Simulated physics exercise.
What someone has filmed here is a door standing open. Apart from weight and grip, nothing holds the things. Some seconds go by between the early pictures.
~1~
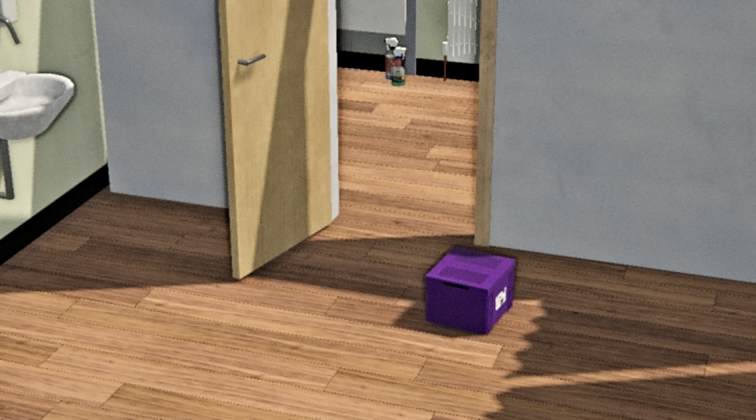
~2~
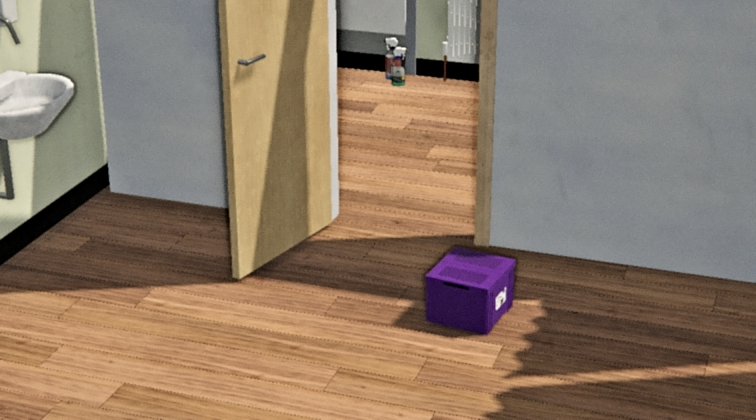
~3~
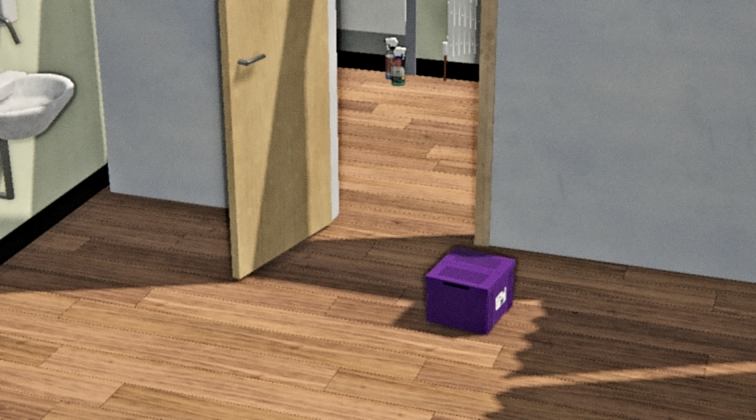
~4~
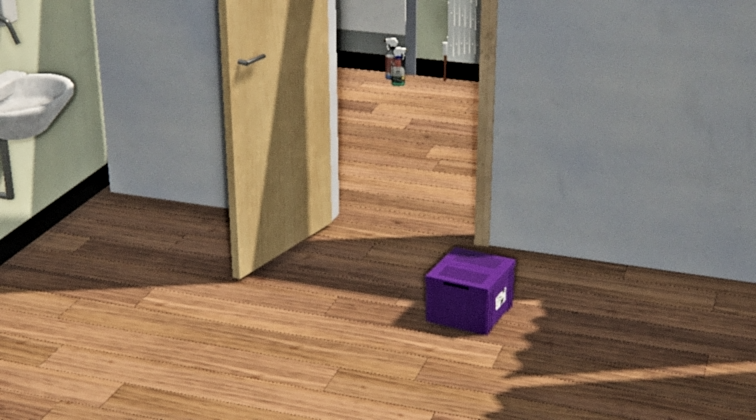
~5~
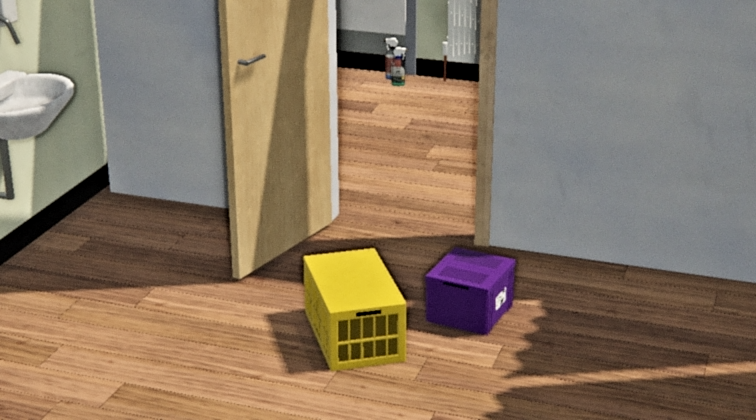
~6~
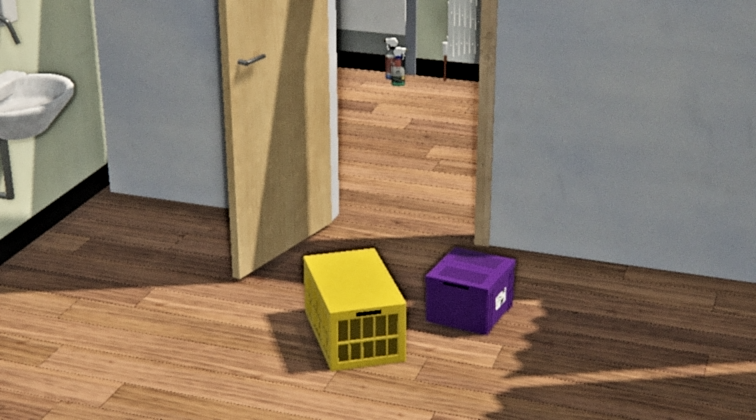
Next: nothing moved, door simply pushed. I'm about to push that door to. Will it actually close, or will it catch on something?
Most likely the doorway will end up sealed off.
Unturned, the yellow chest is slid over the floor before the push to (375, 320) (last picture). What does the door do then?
Observation: Afterwards the door travels the full way.
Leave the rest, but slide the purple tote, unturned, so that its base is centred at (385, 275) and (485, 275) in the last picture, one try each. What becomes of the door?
Try one: Gets held up; try two: Swings all the way.
Then, 0.70 s on from there, door at 88°.
Then, 1.30 s on from there, door at 62°.
Then, 1.80 s on from there, door at 38°.
Then, 2.40 s on from there, door at 10°.
In the end, door at 0°; both unmoved. At the end, from the last picture's camera, yellow chest near (353, 308).
